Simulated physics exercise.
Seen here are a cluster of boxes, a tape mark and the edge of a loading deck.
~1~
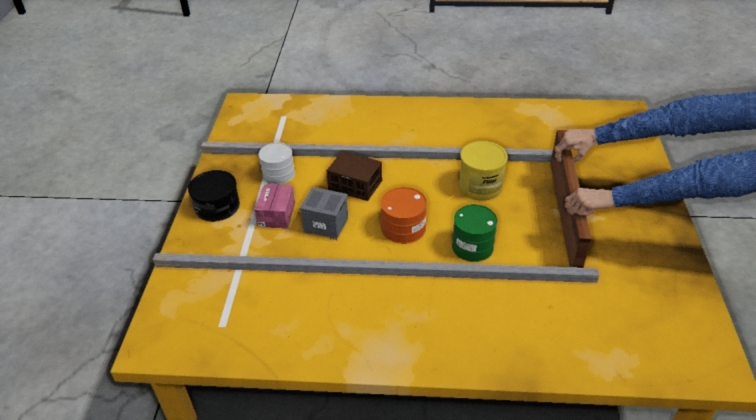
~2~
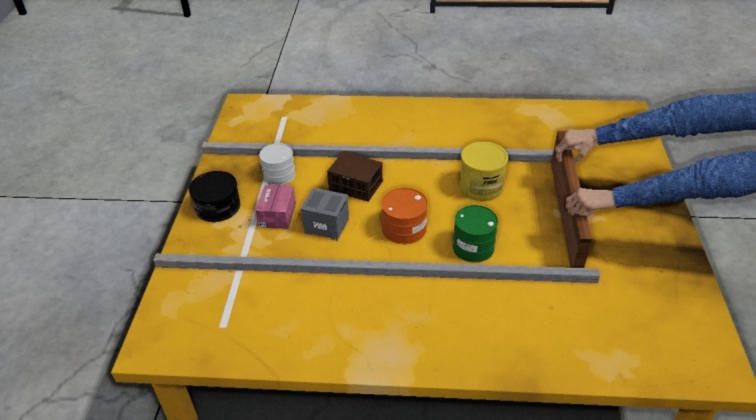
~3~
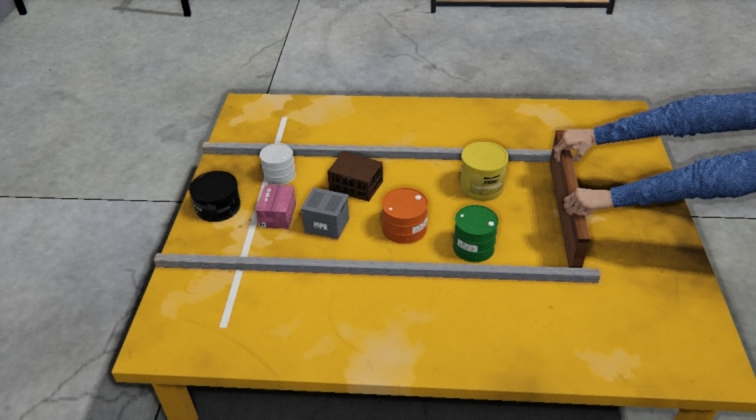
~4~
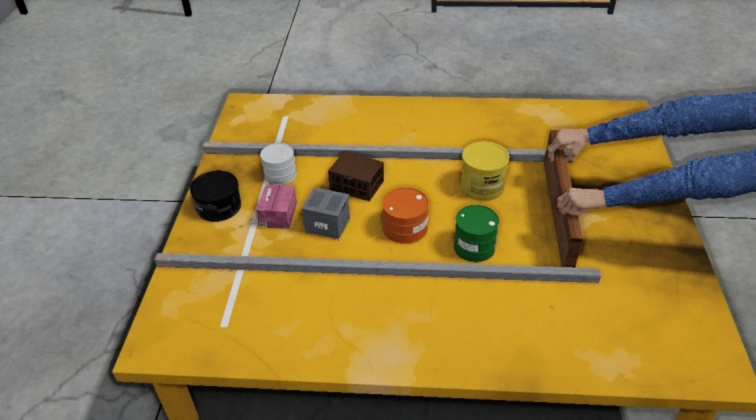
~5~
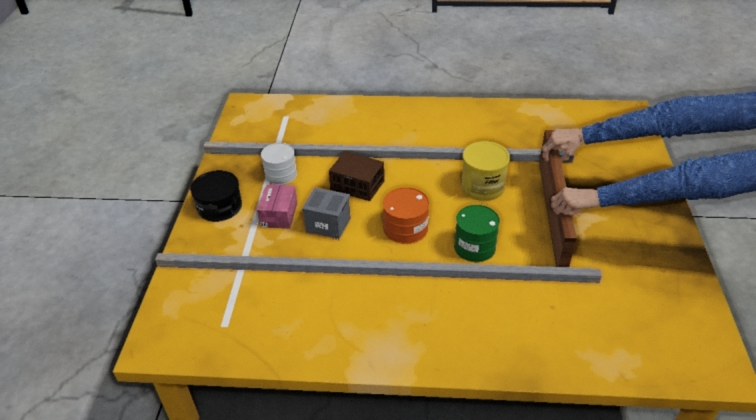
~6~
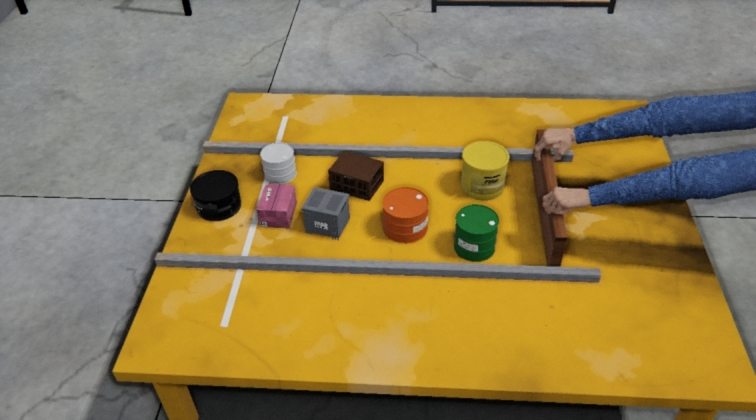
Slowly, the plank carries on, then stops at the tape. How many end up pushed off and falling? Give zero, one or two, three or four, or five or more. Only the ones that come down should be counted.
You'd find the ones that came down come in at a one or two here.
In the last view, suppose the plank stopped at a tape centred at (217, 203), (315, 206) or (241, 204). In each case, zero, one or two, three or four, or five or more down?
Five or over; not one; either one or two.
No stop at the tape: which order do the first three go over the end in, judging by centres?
First comes the black pail, next the pink parcel, and after that the brown crate.
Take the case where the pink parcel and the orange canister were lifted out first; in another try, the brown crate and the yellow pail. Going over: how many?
First try: 1 fallen; other try: 1.
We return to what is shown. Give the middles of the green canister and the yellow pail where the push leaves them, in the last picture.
For the green canister it's (226, 228), and for the yellow pail it's (244, 164).
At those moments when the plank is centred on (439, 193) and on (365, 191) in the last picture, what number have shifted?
First 3, after that 7.
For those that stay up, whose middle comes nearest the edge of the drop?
The brown crate is the one.
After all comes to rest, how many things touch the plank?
Total: 3.
Soon after, none off yet; black pail at rest near (217, 196); white canister at rest near (279, 163); pink parcel at rest near (277, 206).
After that, none off yet; black pail displaced a little near (203, 192); white canister displaced about its own width near (259, 159); pink parcel displaced about its own width near (223, 213).
In the end, the number that fall off is one or two; gone, pink parcel and black pail.
